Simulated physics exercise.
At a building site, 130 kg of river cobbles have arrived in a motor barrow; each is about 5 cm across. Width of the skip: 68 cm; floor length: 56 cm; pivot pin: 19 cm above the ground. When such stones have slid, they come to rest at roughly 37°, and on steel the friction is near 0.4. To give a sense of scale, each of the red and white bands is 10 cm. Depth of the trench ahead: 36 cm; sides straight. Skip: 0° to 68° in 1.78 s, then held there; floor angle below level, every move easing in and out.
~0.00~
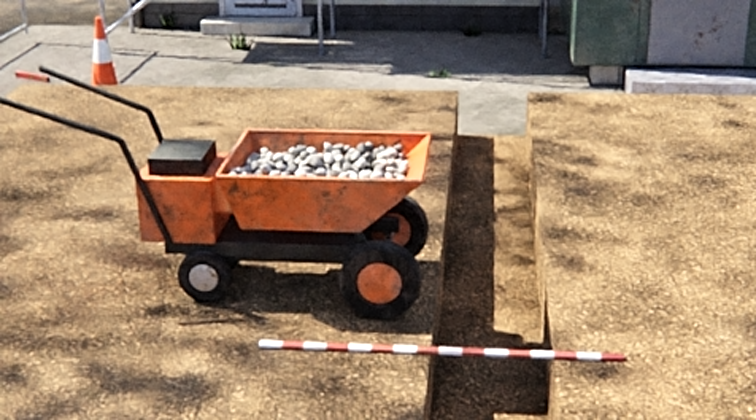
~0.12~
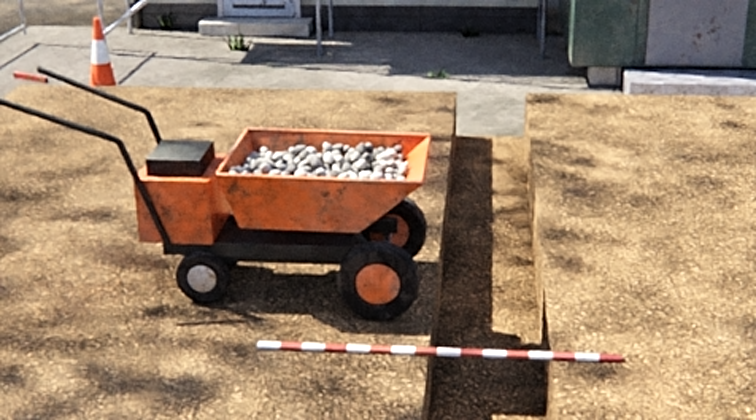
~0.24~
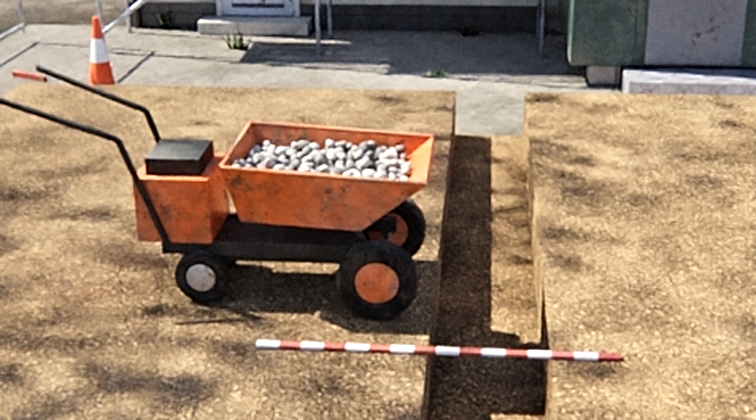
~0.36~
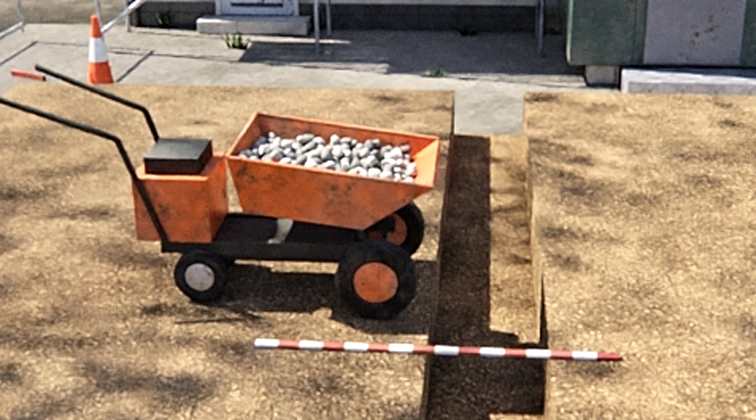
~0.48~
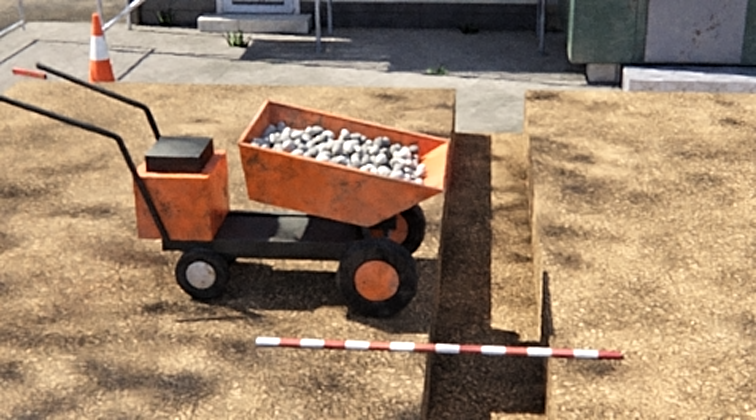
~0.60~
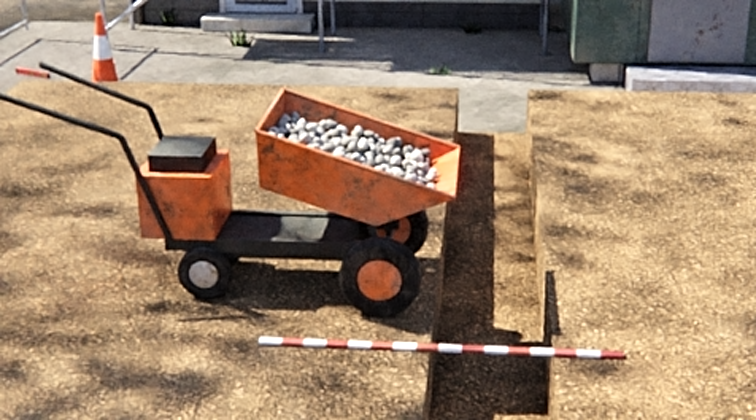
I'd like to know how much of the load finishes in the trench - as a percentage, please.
Somewhere near 70 per cent of it finishes in the trench.
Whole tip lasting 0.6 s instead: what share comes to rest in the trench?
That would give about 45 percent.
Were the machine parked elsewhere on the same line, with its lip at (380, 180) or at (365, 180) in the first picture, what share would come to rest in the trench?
It'd be around 100 per cent and after that around 100 per cent.
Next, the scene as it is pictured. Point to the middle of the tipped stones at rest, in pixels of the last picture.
I'd point somewhere around (527, 341).
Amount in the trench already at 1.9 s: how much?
Close to 40 per cent at that time.
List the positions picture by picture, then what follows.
Lip at (422, 182), floor tilted 0°, highest stones at (351, 157), in the first frame.
Lip at (422, 183), floor tilted 1°, highest stones at (350, 157); the stones move at 0.1 m/s on average, in the second frame.
Lip at (426, 184), floor tilted 3°, highest stones at (337, 152); the stones move at 0.2 m/s on average, in the third frame.
The skip is at 7°, its lip at (432, 187); the top of the load is at (279, 148); the stones move at 0.3 m/s on average, in the fourth frame.
Lip at (442, 191), floor tilted 12°, highest stones at (280, 136); the stones move at 0.4 m/s on average, in the fifth frame.
The skip is at 18°, its lip at (455, 198); the top of the load is at (294, 126); the stones move at 0.5 m/s on average, in the sixth frame.
After 1.3 s the floor is at 58°; 100 % in the skip; the foremost stones are at (501, 242).
After 1.9 s the floor is at 68°; 38 % in the skip, 42 % in the trench, 20 % past the trench; the foremost stones are at (623, 292).
After 2.2 s the floor is at 68°; 10 % in the skip, 59 % in the trench, 31 % past the trench; the foremost stones are at (699, 293).
After 4.2 s the floor is at 68°; 0 % in the skip, 70 % in the trench, 30 % past the trench; the foremost stones are at (745, 305).
